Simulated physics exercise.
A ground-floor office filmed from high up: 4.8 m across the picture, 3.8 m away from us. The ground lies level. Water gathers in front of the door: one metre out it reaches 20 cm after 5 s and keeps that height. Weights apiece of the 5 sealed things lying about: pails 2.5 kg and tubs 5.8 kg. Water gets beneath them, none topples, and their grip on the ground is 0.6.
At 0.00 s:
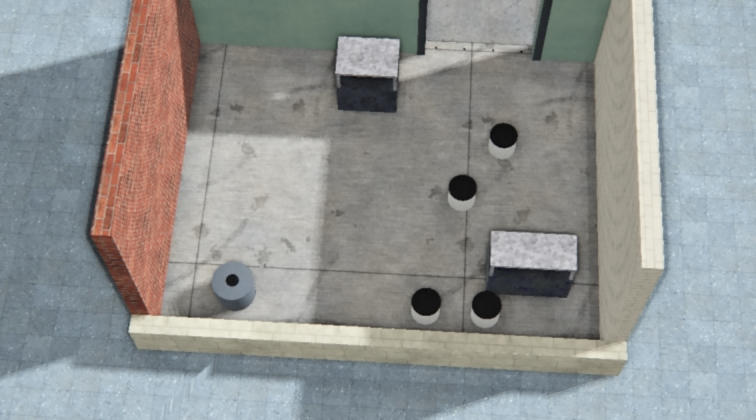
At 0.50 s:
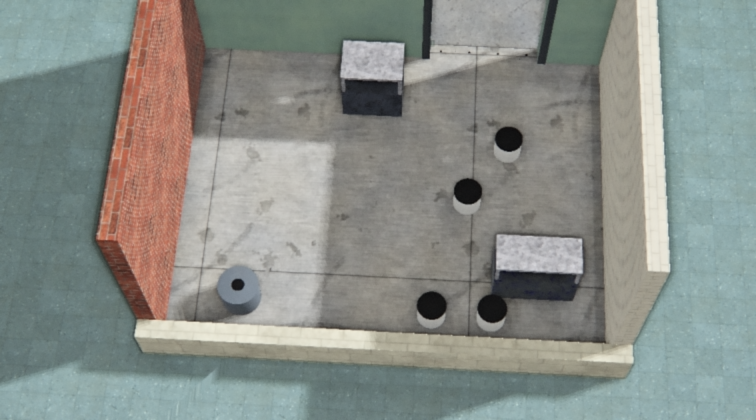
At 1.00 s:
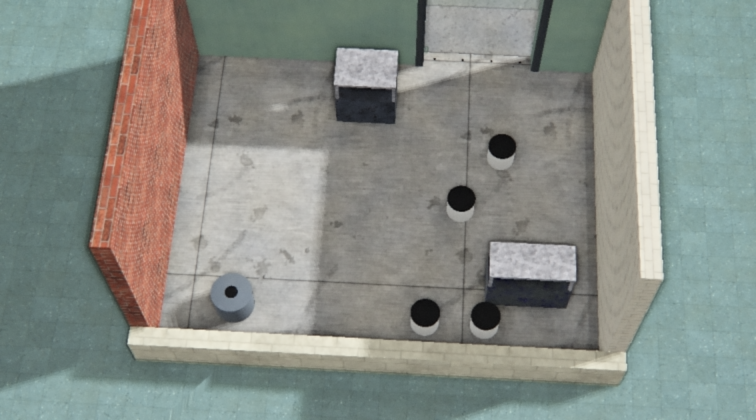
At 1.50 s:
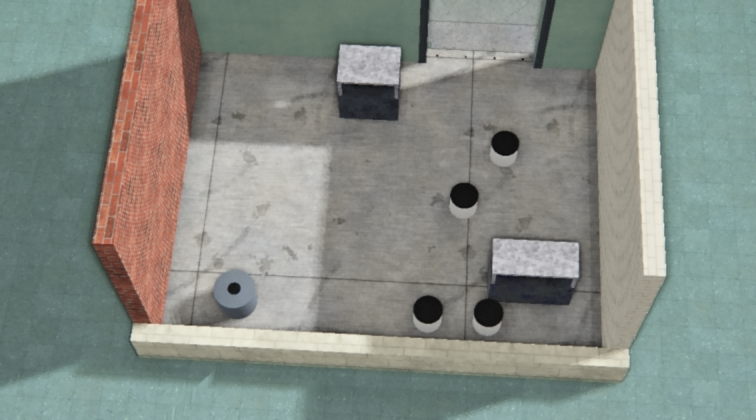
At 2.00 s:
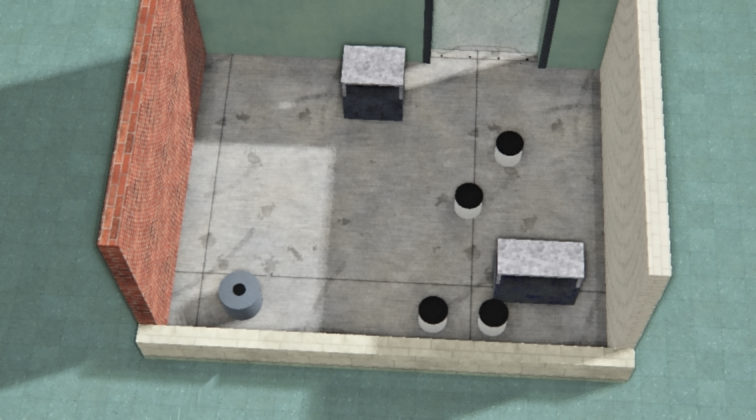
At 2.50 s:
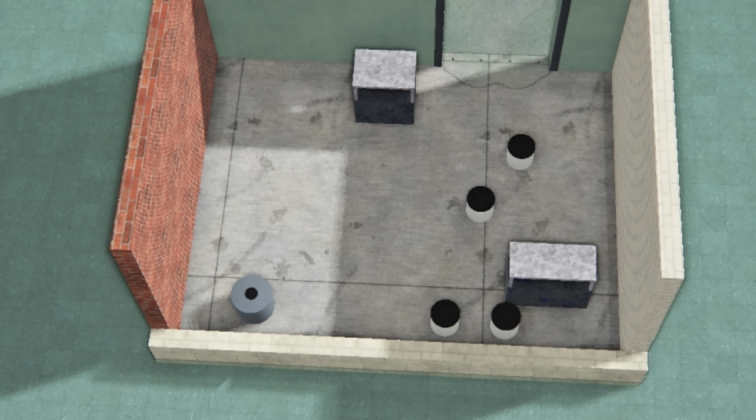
The footage shows a roofless office from high above, with dark-topped round containers, a blue-grey cylinder and two tables all staying still as the view shifts slightly; late on, a faint patch of water appears by the door.
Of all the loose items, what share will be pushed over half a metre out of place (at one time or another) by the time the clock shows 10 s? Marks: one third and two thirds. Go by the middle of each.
That comes to at least two thirds.
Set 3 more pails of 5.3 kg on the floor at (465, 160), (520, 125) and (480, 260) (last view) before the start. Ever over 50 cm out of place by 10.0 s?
In turn: Over, past it, over.
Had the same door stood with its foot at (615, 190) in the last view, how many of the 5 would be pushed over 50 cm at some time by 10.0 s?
In that case 2 of them.
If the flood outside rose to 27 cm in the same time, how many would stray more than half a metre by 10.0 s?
Then 5.
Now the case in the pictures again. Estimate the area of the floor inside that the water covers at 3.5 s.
Some 1.5 m2.
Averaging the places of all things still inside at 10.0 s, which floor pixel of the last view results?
Around (398, 305).
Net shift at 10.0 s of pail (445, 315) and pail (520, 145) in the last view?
In that order: 250 cm, 250 cm.
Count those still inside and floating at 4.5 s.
0 of them.
After 3.5 s 0 of 5 are over 50 cm from their spots; 0 afloat.
After 4.5 s 1 of 5 are over 50 cm from their spots; 0 afloat.
After 7.0 s 2 of 5 are over 50 cm from their spots; 3 afloat.
After 10.0 s 5 of 5 are over 50 cm from their spots, and 5 have been at some point; 5 afloat.
